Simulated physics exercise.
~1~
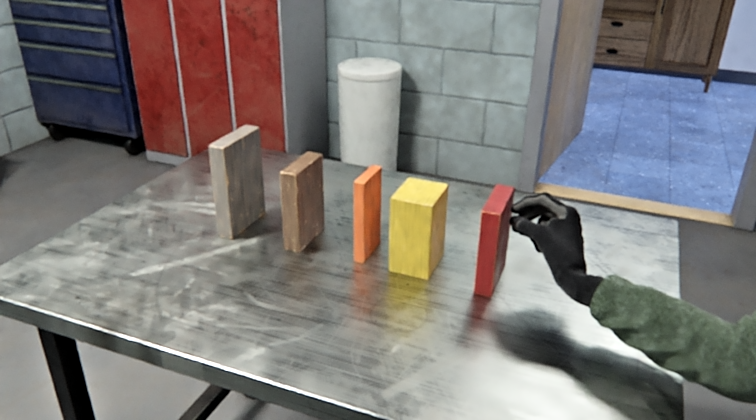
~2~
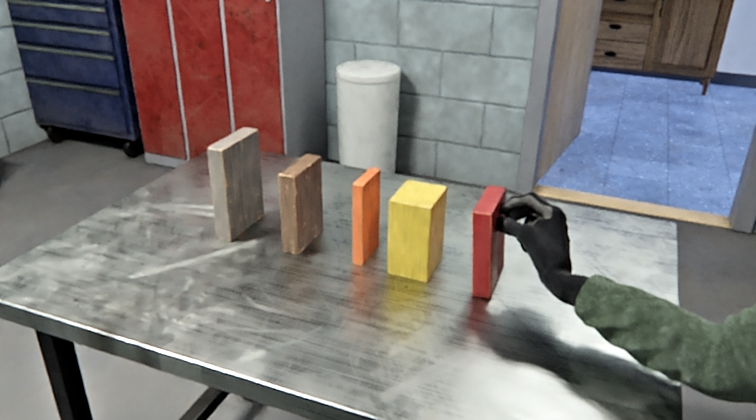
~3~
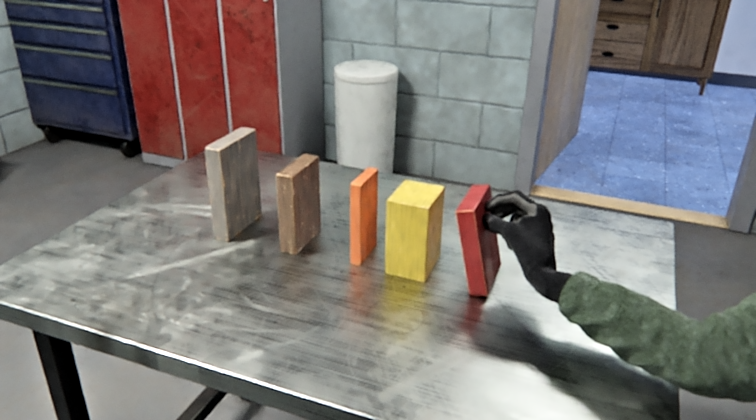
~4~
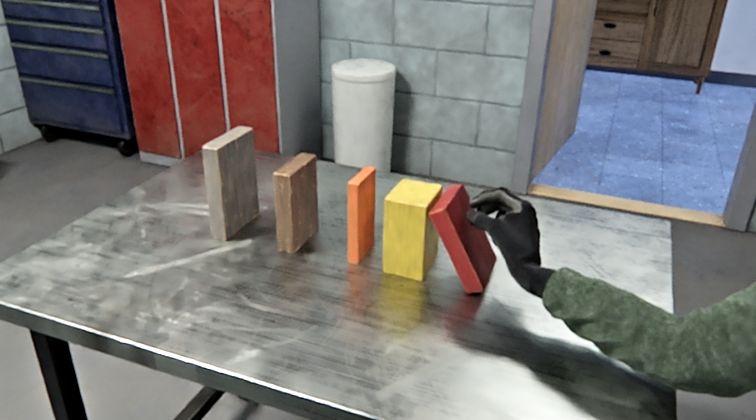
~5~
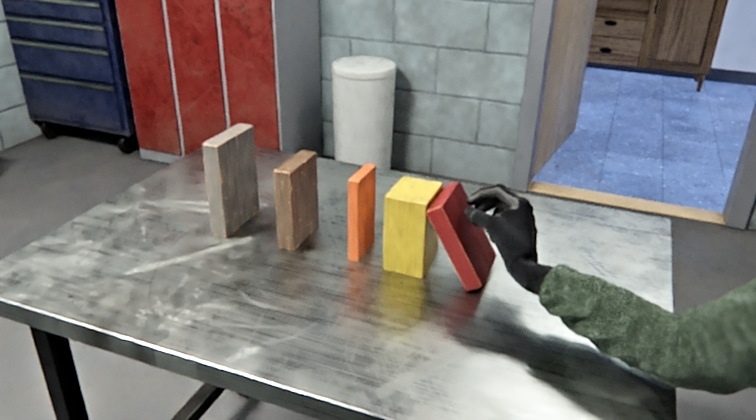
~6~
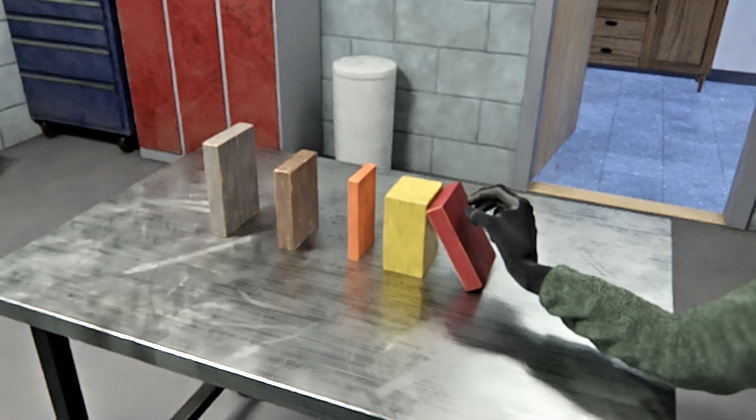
We see grey, brown, orange, yellow and red blocks standing in a row on a metal table as a black-gloved hand tips the red one left until it leans against the yellow block, then keeps still, with the other four remaining upright.
